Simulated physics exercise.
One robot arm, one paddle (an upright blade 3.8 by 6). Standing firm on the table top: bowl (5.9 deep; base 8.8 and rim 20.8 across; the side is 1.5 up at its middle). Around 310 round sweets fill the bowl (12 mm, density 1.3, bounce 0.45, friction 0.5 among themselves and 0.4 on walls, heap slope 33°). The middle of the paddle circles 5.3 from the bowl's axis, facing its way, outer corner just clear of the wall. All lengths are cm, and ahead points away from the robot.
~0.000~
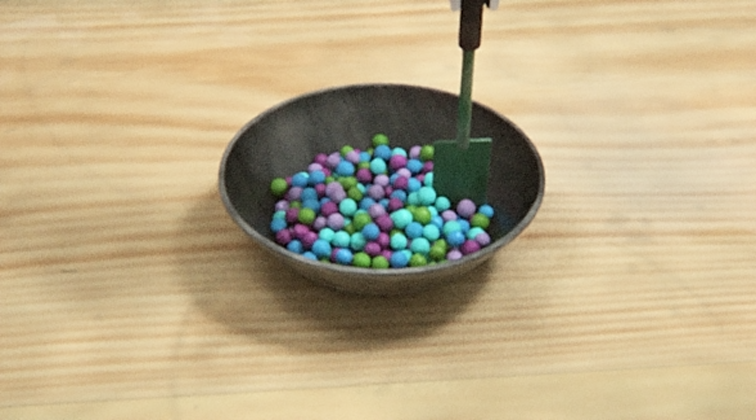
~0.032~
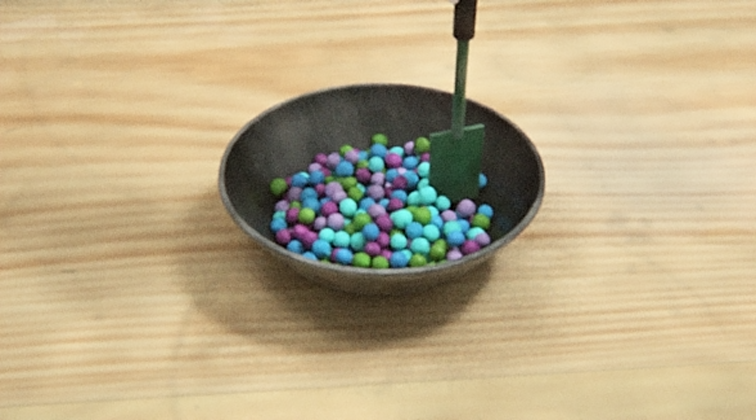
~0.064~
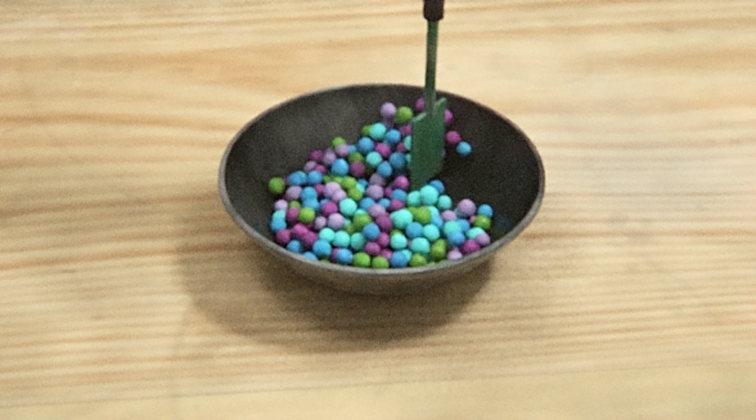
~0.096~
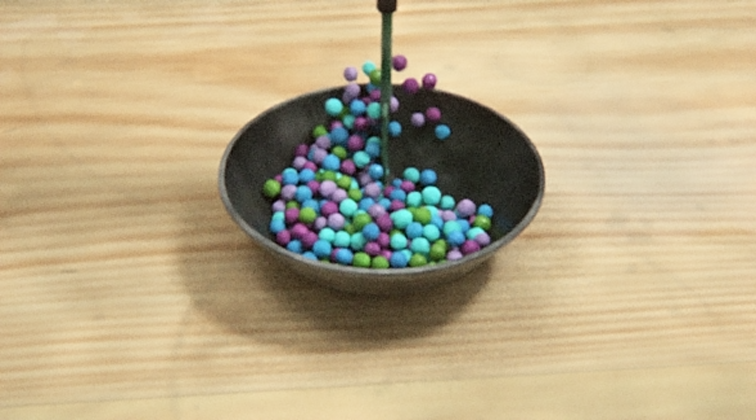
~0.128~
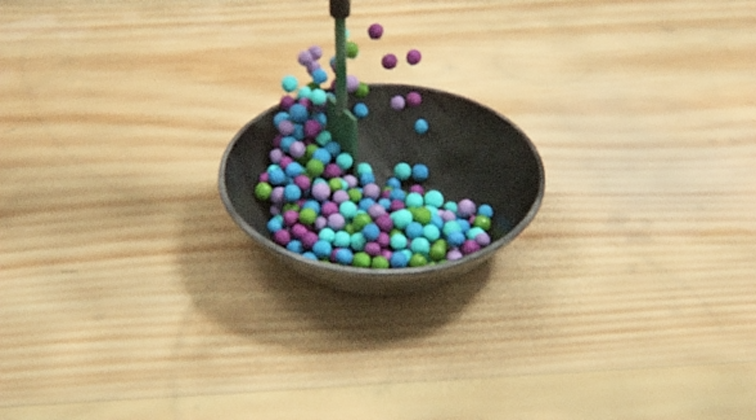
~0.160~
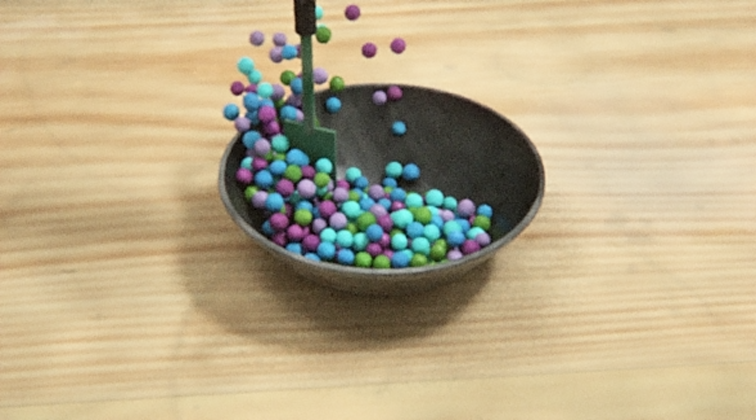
A green paddle on a robot arm starts at the right side of a dark bowl of colourful round sweets, then sweeps around the back toward the left. The sweets bunch up ahead of it and climb the left wall, and several fly up above the rim.
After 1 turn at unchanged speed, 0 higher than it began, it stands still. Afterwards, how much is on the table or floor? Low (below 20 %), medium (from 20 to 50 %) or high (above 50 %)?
A medium share, from 20 to 50 %, ends on the table or floor.
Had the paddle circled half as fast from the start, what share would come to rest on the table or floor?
In that case some 5 per cent.
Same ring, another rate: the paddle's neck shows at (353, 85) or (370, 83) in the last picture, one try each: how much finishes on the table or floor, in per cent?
Some 20 and 15 per cent.
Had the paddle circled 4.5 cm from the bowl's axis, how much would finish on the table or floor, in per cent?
Then about 35 per cent.
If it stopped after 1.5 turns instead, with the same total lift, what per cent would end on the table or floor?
In that case some 45 per cent.
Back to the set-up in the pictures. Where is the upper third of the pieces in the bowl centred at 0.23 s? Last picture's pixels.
At about (304, 227).
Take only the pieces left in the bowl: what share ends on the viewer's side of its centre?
Roughly 40 per cent.
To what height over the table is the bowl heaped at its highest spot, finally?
Roughly 4.5 cm.
By 0.23 s, 226° round, highest piece 11 above the table; 268 in the bowl, 1 on the table or floor, 39 in flight or on the tool.
By 0.30 s, 301° round, highest piece 12 above the table; 231 in the bowl, 26 on the table or floor, 51 in flight or on the tool.
By 0.53 s, 0° round, highest piece 6 above the table; 187 in the bowl, 119 on the table or floor, 2 in flight or on the tool.
By 1.23 s, 0° round, highest piece 4 above the table; 187 in the bowl, 121 on the table or floor.
Final count, 187 in the bowl, 121 on the table or floor. That is 39 % on the table or floor.
